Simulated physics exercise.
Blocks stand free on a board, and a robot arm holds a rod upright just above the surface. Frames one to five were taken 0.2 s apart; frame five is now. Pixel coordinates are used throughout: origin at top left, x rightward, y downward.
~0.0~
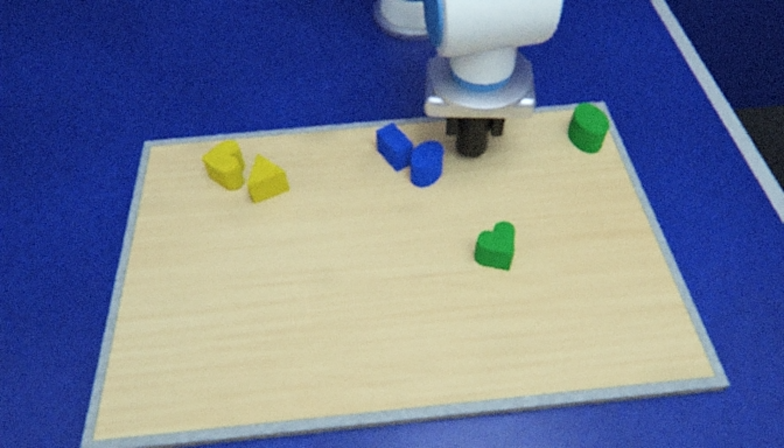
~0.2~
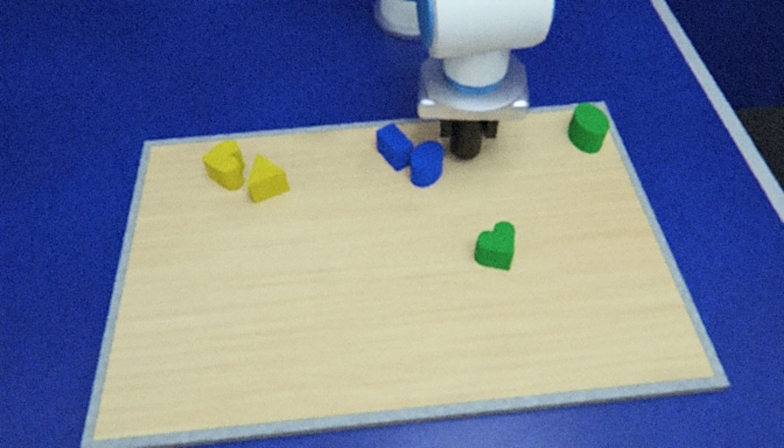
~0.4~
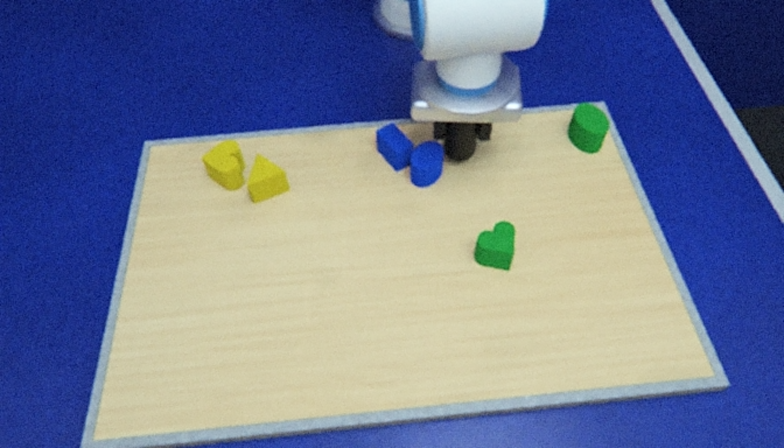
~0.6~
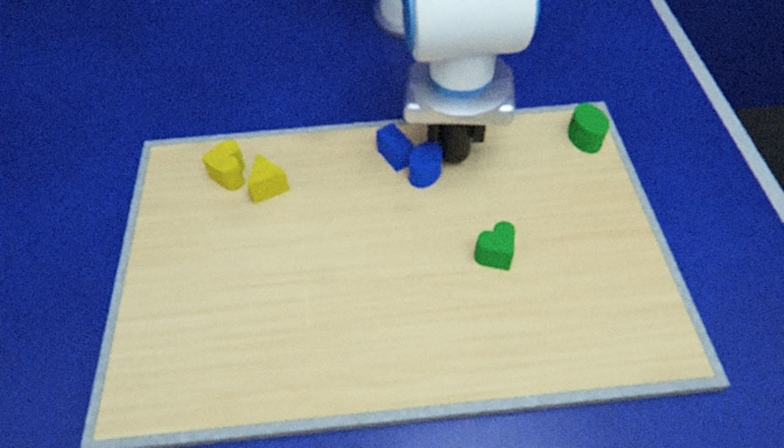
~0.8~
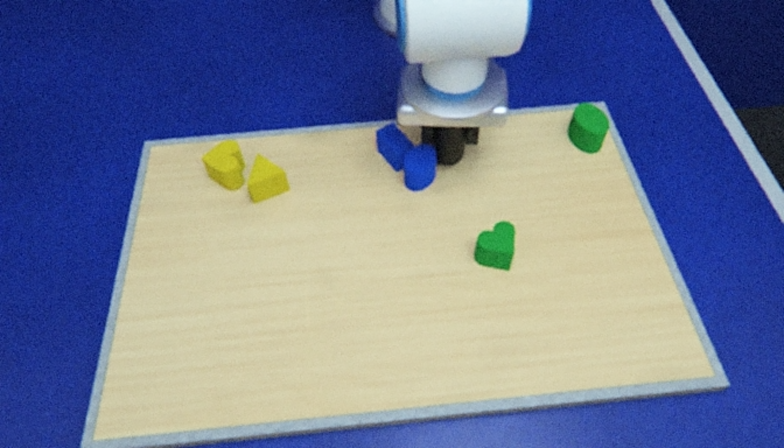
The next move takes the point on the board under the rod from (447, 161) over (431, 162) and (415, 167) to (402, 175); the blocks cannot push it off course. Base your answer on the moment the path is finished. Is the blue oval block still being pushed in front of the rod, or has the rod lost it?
The blue oval block stays in front.
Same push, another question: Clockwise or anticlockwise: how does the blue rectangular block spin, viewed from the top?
Top view: Clockwise.
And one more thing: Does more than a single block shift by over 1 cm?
It seems so.
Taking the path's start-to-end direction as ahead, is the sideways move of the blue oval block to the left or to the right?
My prediction: Leftwards.
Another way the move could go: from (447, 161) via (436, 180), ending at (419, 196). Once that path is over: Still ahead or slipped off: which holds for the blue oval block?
The rod still has it in front.
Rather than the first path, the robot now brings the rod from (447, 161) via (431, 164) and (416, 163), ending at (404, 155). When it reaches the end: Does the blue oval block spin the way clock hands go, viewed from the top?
No.
The first path, step by step. Halfway along, rod (423, 156); blue rectangular block (390, 136); blue oval block (404, 166), turned 40° anticlockwise.
At the end, rod (402, 167); blue rectangular block (381, 138), turned 55° clockwise; blue oval block (392, 180), turned 70° anticlockwise.
